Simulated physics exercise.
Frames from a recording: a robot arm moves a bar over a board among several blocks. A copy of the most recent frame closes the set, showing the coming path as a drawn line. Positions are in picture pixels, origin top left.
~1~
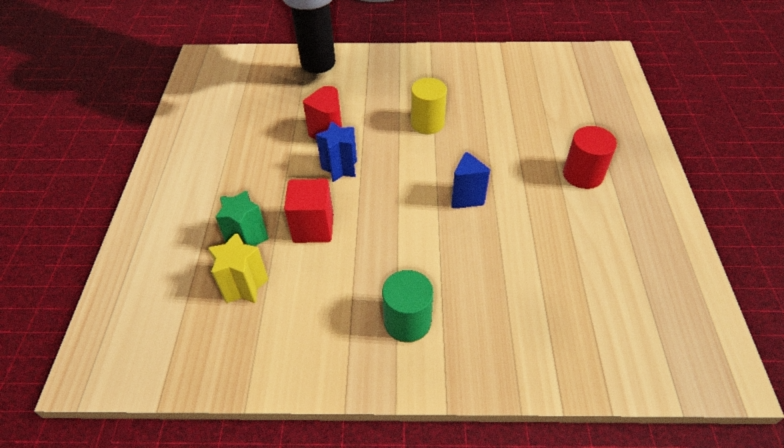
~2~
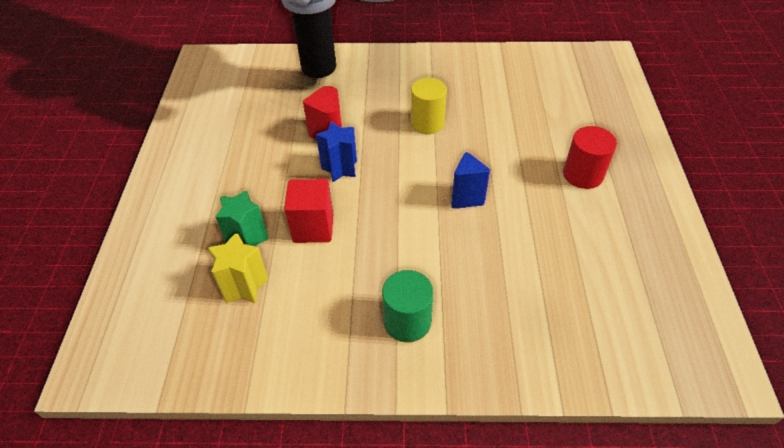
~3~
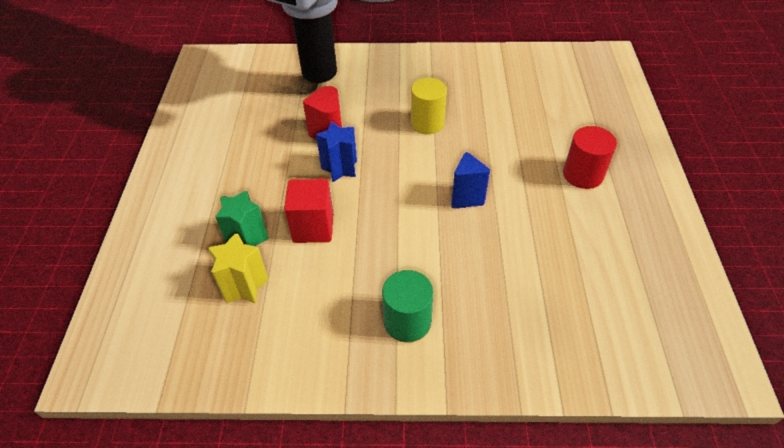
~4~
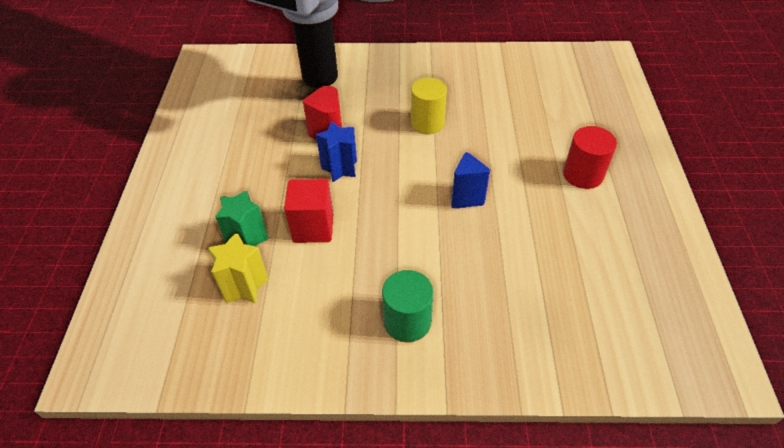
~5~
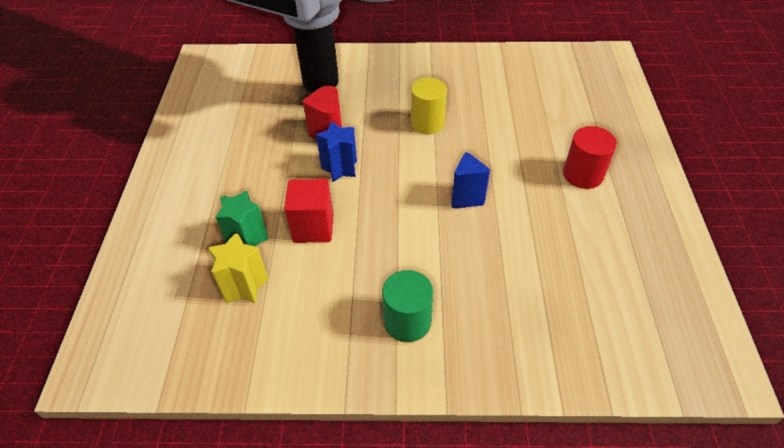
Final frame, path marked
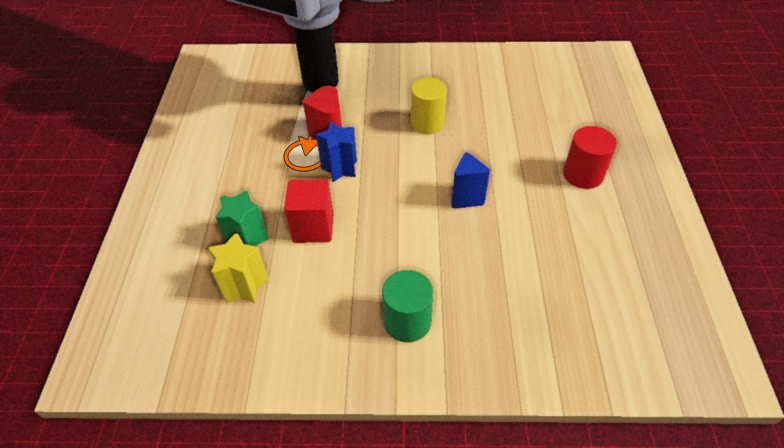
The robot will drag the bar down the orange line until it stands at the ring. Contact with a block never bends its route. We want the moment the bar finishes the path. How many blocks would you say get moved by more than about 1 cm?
Here I'd predict two blocks moving more than 1 cm.
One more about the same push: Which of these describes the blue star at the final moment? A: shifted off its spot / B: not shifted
A (shifted off its spot)
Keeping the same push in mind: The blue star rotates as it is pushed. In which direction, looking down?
Looking down: Clockwise.
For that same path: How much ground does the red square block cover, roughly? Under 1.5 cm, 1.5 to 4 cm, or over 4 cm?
The move is short, under 1.5 cm.
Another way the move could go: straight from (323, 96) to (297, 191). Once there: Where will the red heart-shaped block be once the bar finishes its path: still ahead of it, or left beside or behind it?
By then it is beside or behind the bar.
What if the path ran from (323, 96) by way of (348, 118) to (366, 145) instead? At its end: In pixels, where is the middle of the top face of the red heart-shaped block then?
I'd guess (327, 119).
Path on the board, from (323, 96) directly to (306, 155).
On the path given first. Halfway along, bar at (312, 112); red heart-shaped block at (326, 110); blue star at (337, 137).
At the end, bar at (303, 143); red square block in place; red heart-shaped block at (336, 133), turned 55° anticlockwise; blue star at (351, 153), turned 30° clockwise.
